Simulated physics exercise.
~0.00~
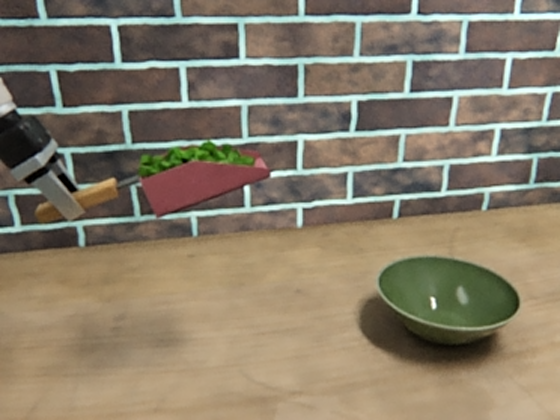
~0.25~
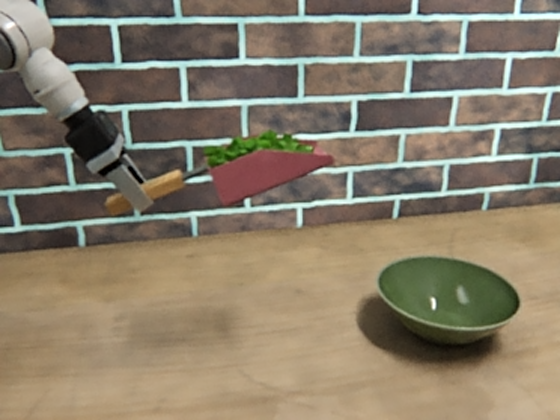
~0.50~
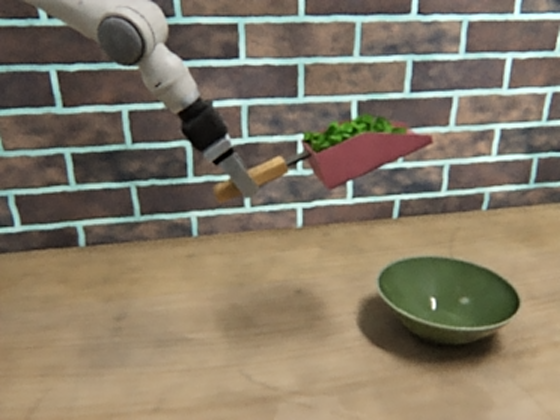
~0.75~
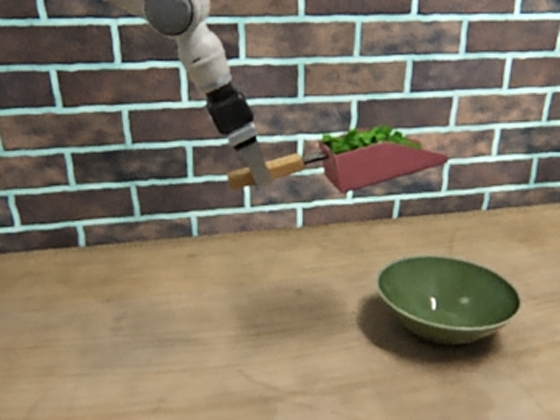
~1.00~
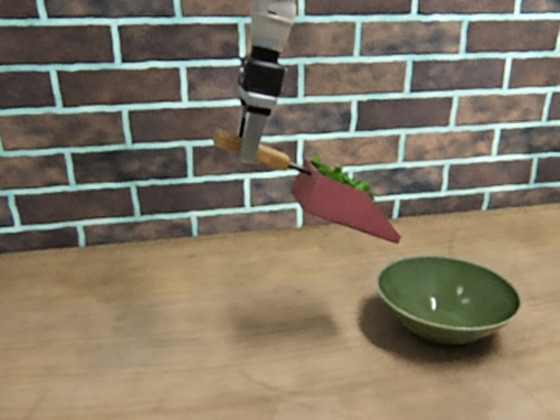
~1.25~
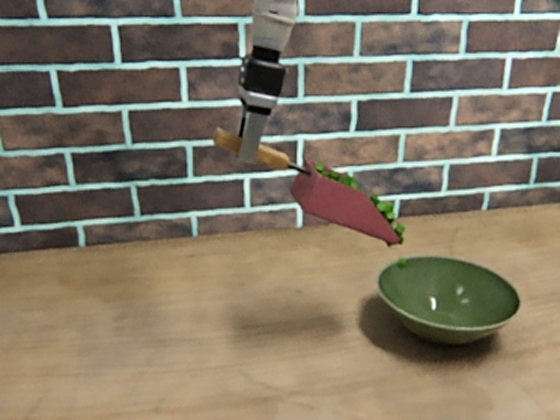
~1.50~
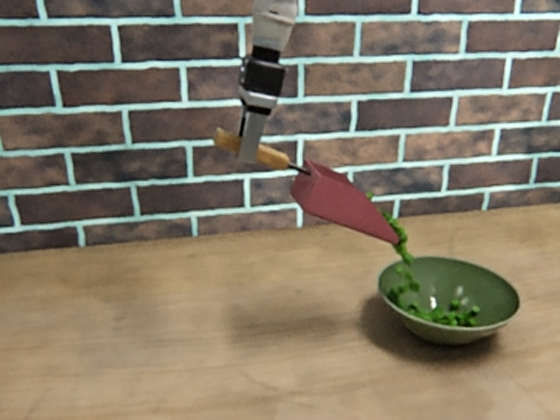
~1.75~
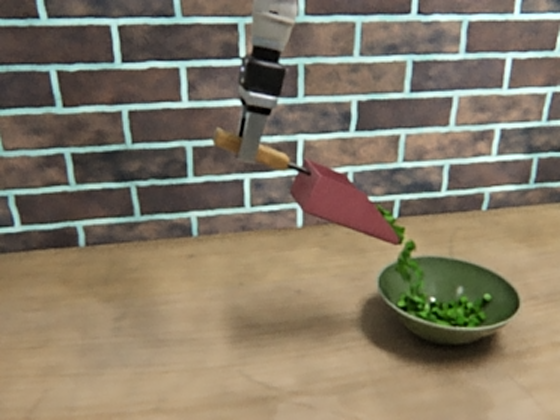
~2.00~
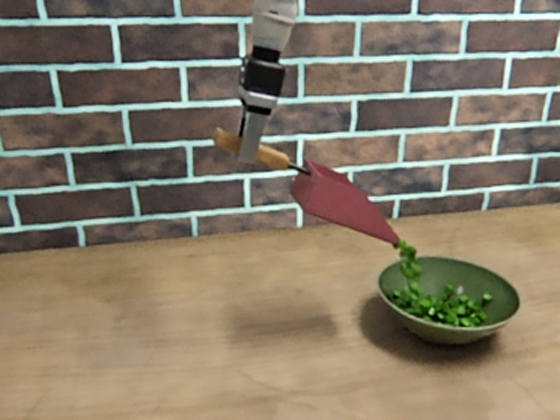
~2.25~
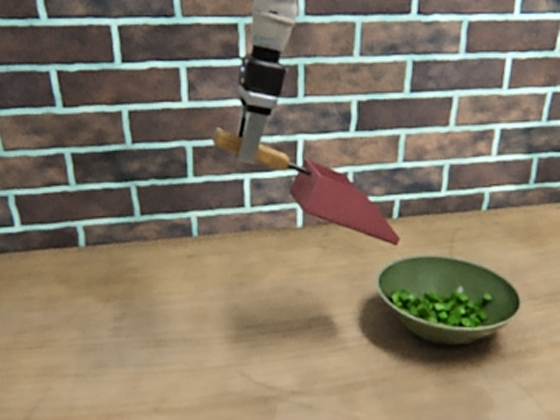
A robot arm carried a dark red scoop heaped with chopped green pieces to the right across a wooden table, then tipped it forward so they slid off into a green bowl, leaving the scoop empty and still above it.
